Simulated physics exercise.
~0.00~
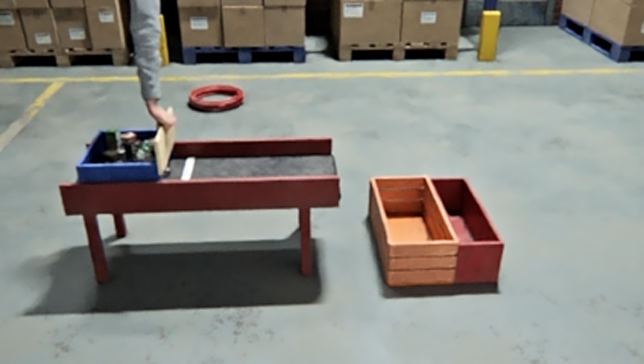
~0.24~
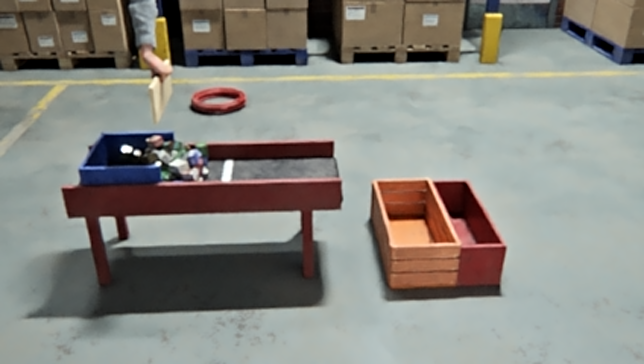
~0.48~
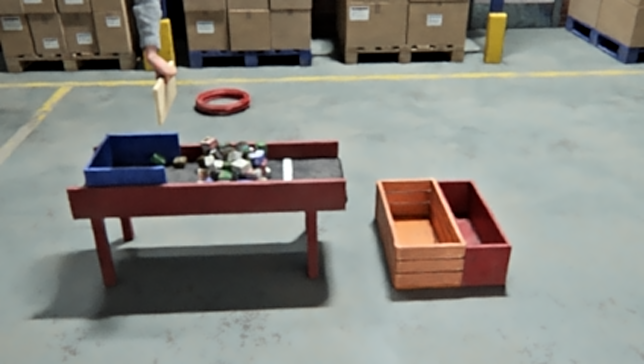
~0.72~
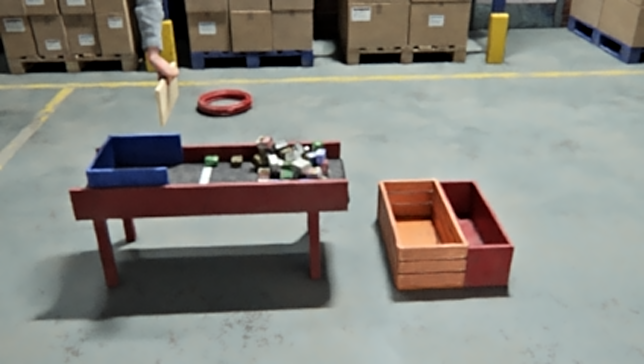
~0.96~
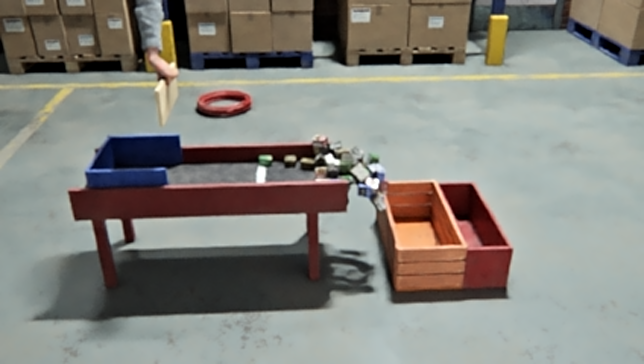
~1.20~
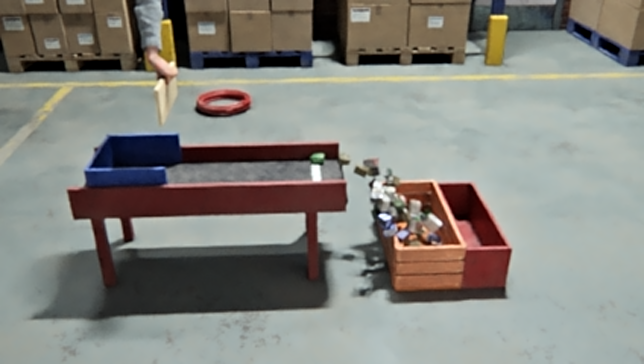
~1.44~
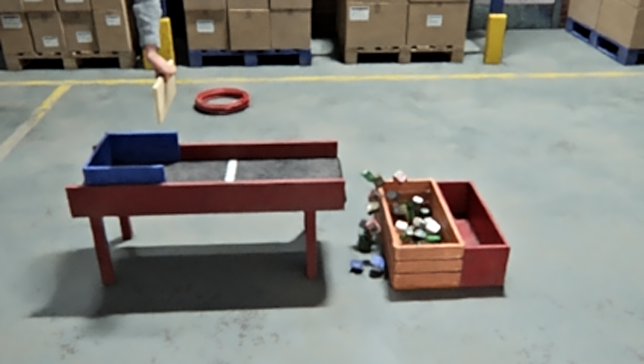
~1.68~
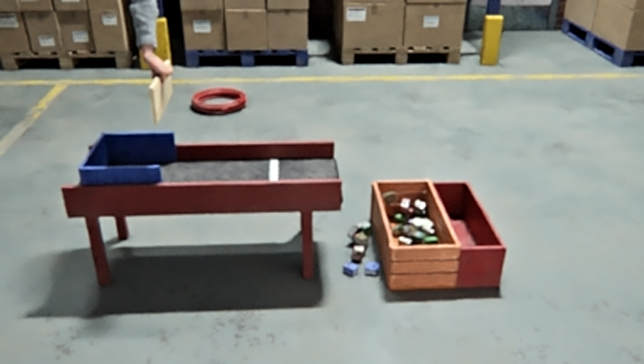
A jumble of small, mixed-coloured cartons sits in a blue pen at the left end of a red-sided conveyor with a dark belt, seen from slightly above in a warehouse with stacked boxes behind. An orange tub and a red tote stand side by side on the grey floor to the right. A hand lifts a pale gate, and the cartons ride rightward in a loose heap, spreading along the belt. They spill off the right end and tumble down toward the orange tub. Most settle inside it, while several land on the floor just short of it, and the red tote remains empty.
